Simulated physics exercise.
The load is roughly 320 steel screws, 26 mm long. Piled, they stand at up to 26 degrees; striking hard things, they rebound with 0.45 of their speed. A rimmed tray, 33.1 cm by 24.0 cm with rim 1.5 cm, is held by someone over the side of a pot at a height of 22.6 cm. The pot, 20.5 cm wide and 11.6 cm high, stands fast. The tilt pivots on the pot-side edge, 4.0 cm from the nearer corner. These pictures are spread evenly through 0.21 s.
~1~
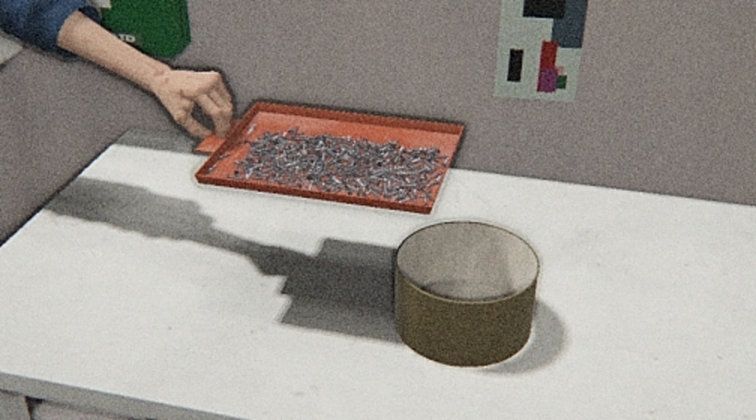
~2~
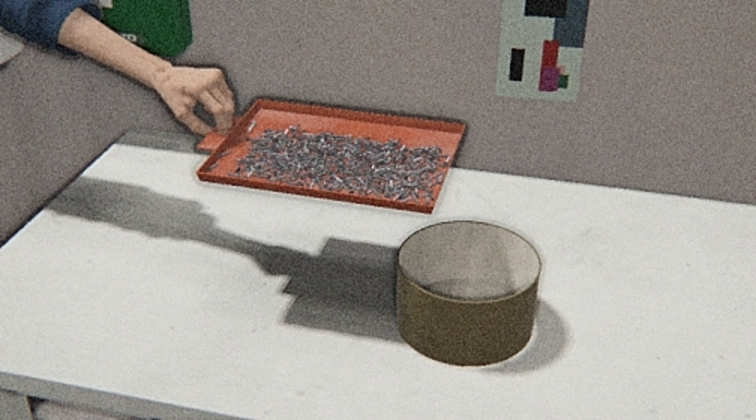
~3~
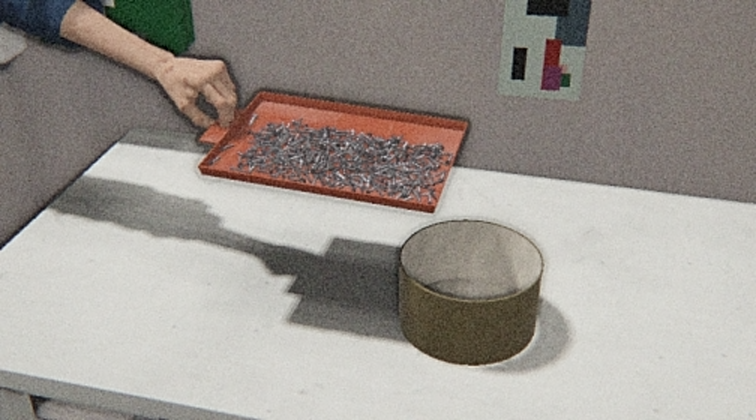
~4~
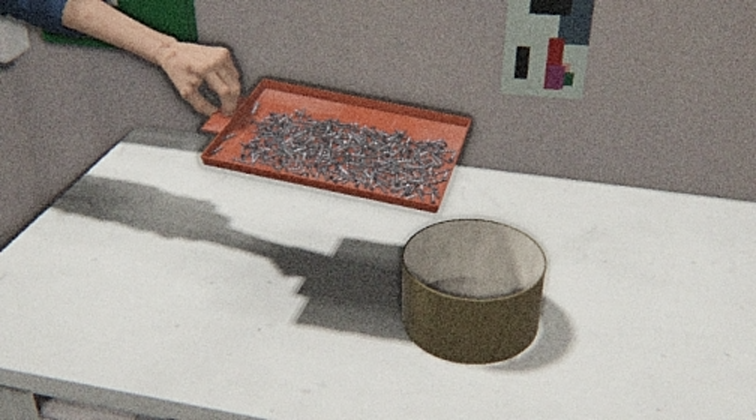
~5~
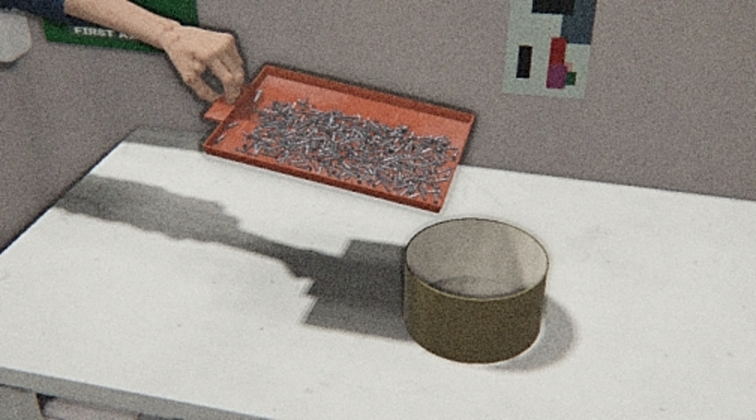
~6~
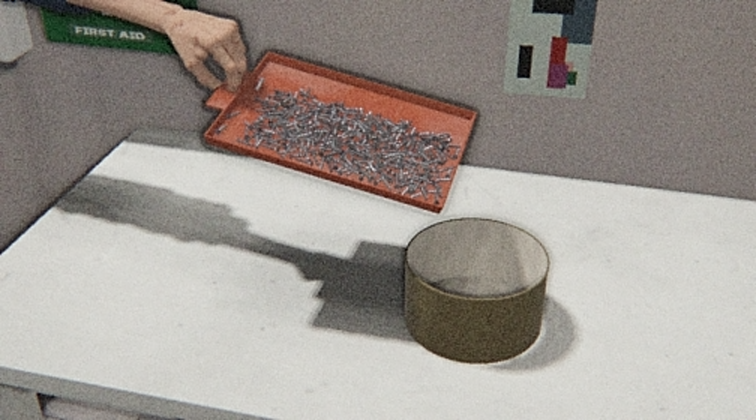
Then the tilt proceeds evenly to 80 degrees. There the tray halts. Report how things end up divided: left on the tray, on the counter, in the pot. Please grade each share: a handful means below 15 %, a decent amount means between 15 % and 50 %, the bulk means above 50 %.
Tray: A handful, counter: A decent amount, pot: The bulk.
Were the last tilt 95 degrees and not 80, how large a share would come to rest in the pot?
I'd say close to 75 percent.
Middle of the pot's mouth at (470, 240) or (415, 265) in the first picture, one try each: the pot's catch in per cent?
First try around 25 %, second around 45 %.
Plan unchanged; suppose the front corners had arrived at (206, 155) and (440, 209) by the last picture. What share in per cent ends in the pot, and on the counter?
Per cent by place - pot 20, counter 80.
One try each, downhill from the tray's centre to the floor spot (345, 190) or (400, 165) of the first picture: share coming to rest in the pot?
Near 20 and 65 per cent, in that order.
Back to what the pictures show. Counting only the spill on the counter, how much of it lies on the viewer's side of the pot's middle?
Roughly 100 percent of the spill.
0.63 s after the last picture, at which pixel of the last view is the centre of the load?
At about (457, 193).
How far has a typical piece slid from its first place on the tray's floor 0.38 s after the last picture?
Roughly 5 cm.
Then, 0.38 s after the last picture, tilt 45 degrees; the tray holds 100 %, the pot 0 %.
Then, 0.63 s after the last picture, tilt 67 degrees; the tray holds 70 %, the pot 5 %.
Then, 0.99 s after the last picture, tilt 80 degrees; the tray holds 5 %, the pot 70 %.
In the end, tray 0 %, counter 25 %, pot 75 %.
